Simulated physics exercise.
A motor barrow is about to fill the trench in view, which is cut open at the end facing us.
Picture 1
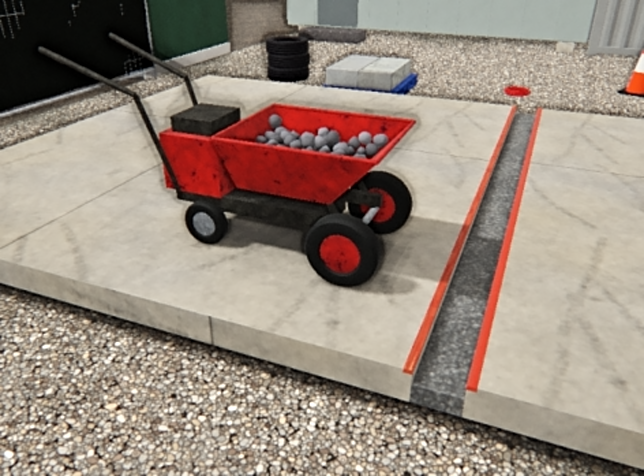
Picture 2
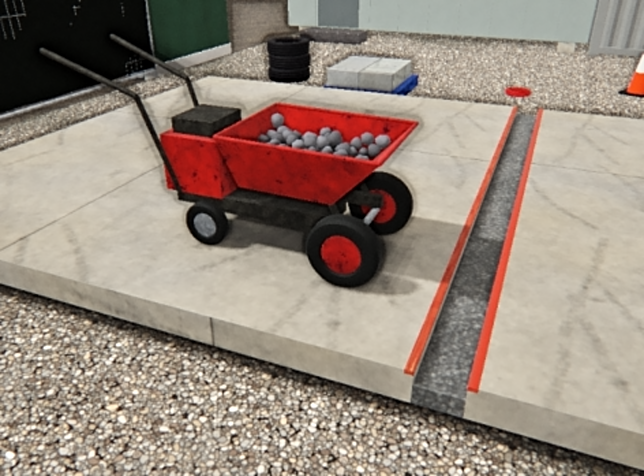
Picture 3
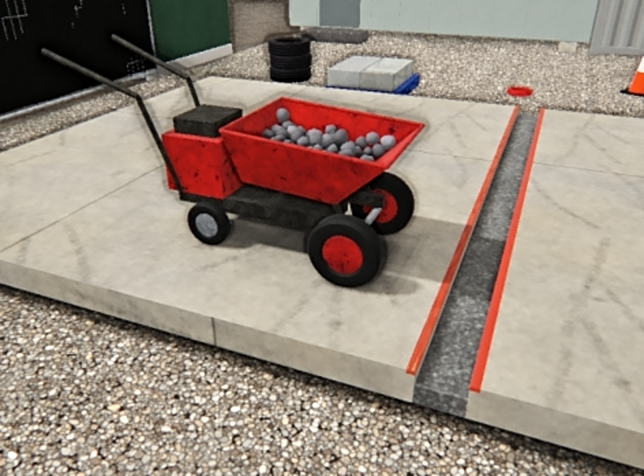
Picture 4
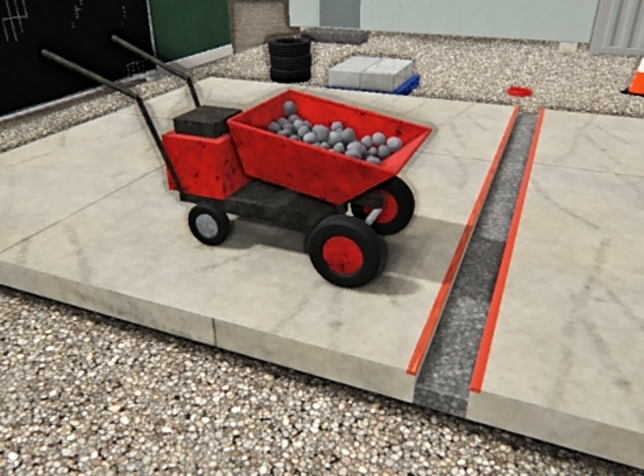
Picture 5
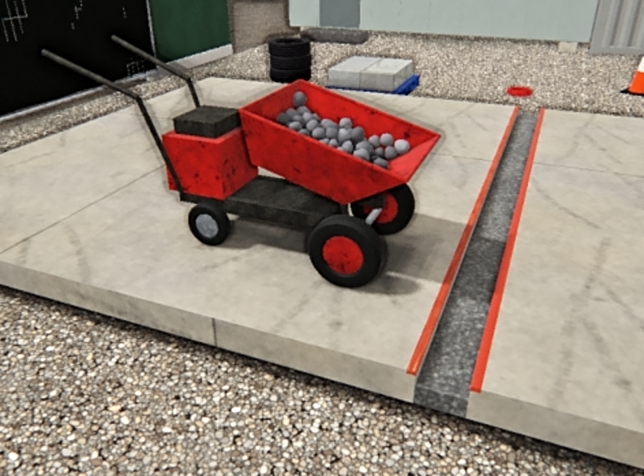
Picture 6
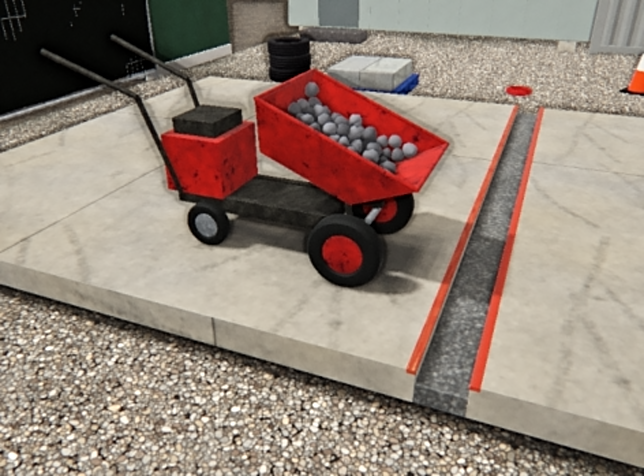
On a concrete slab beside a narrow trench, a red motor barrow standing still, its skip of grey cobbles tilting steadily rightward.
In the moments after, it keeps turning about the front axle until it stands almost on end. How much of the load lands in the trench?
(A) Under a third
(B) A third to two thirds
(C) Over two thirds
A third to two thirds (B).
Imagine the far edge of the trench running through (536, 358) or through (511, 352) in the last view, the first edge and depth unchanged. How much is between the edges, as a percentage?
First try: About 90 %; second try: About 80 %.
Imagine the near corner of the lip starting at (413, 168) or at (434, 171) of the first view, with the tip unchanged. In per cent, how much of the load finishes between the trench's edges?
Result: 0 in a hundred, then 0 in a hundred.
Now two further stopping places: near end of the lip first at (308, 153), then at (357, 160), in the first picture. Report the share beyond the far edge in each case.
The first spot yields roughly 0 percent, the second roughly 20 percent.
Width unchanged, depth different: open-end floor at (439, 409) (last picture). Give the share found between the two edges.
Estimated share: Approx. 70 per cent.
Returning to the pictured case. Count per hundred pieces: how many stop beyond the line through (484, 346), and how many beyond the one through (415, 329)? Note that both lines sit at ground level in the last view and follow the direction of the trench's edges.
About 30 percent, then about 90 percent.
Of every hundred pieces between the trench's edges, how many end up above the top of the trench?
About 40 %.
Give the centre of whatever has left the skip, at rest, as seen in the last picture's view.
Somewhere around (490, 274) in the last picture.
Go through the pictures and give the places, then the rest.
Lip of the skip (377, 163), level; top of the load (320, 143), round cobbles; first edge of the trench (423, 331); far edge (482, 346), the trench under half as wide as the skip, and shallow for its width, in the first frame.
Lip of the skip (380, 165), tipped barely; top of the load (310, 143), in the second frame.
Lip of the skip (387, 168), tipped barely; top of the load (298, 137), in the third frame.
Lip of the skip (396, 173), tipped a little; top of the load (282, 136), in the fourth frame.
Lip of the skip (406, 181), tipped clearly; top of the load (291, 128), in the fifth frame.
Lip of the skip (417, 191), tipped clearly; top of the load (302, 120); first edge of the trench (426, 332); far edge (485, 346), in the sixth frame.
Just after the last frame, skip tipped steeply; every one in the skip.
A moment on, skip tipped right over; roughly a third in the skip; roughly half in or heaped over the trench; about a tenth beyond it.
Further on, skip tipped right over; about a tenth in the skip; roughly half in or heaped over the trench; roughly a third beyond it.
When it is over, skip tipped right over; about a tenth in the skip; roughly half in or heaped over the trench; roughly a third beyond it.
